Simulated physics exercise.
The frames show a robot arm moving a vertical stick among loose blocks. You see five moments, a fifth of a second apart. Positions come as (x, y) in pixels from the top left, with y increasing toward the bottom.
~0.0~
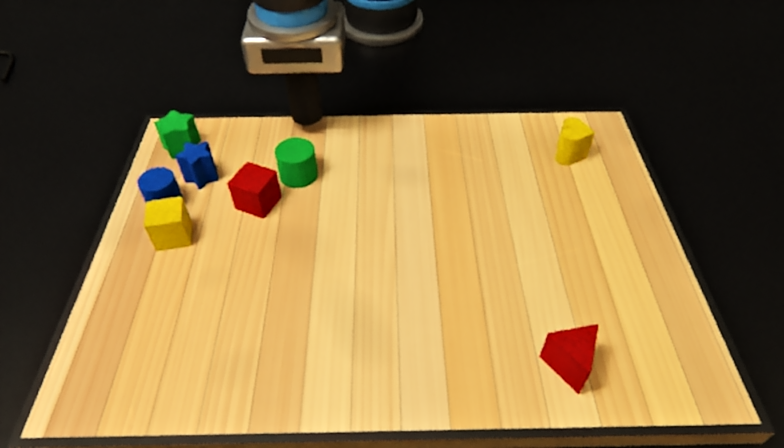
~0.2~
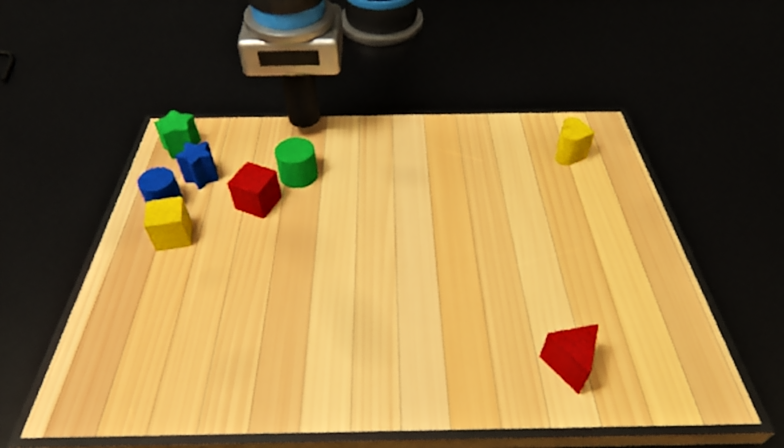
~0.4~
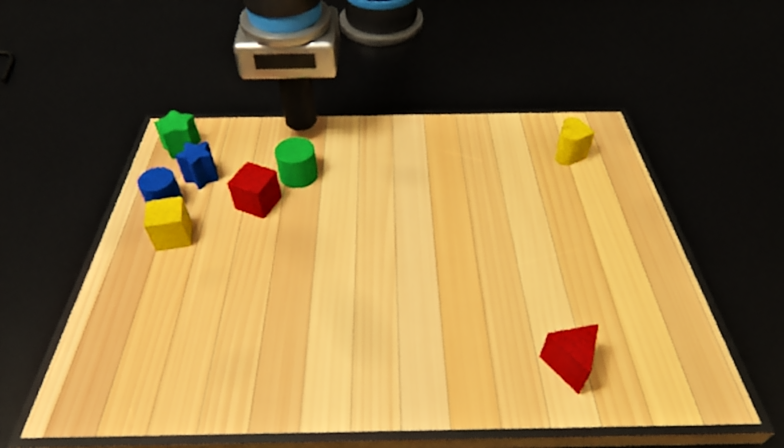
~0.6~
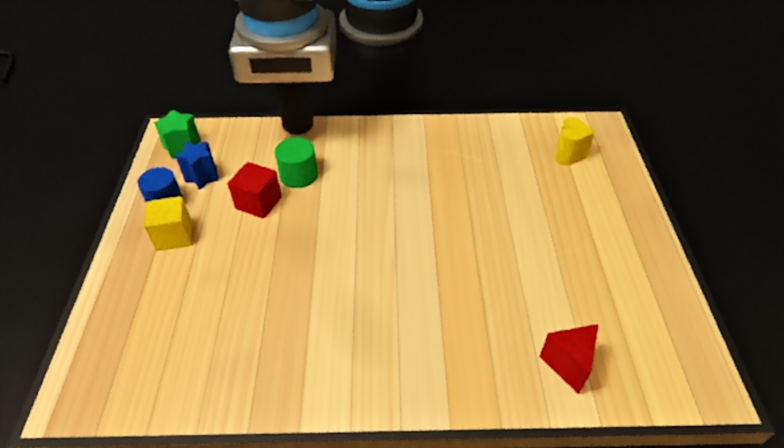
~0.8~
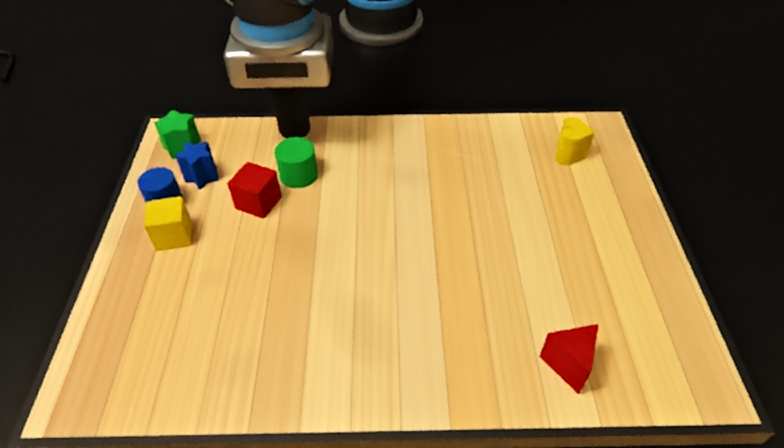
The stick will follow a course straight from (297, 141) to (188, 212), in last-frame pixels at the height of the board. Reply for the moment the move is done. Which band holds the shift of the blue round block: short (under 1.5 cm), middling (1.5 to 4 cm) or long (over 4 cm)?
Short of 1.5 cm.
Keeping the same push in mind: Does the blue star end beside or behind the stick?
Yes, I think so.
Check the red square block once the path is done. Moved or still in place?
That block remains where it is.
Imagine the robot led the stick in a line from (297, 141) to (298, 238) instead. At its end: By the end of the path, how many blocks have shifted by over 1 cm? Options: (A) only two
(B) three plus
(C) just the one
C
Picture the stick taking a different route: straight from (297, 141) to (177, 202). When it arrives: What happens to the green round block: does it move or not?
Its place stays the same.
The first path, step by step. One third of the way, stick (260, 151); nothing pushed yet.
Two thirds of the way, stick (222, 175); blue star (188, 153), turned 25° clockwise.
At the end, stick (183, 200); blue round block (144, 181); yellow square block (162, 213); blue star (182, 156), turned 65° clockwise; red square block not moved.
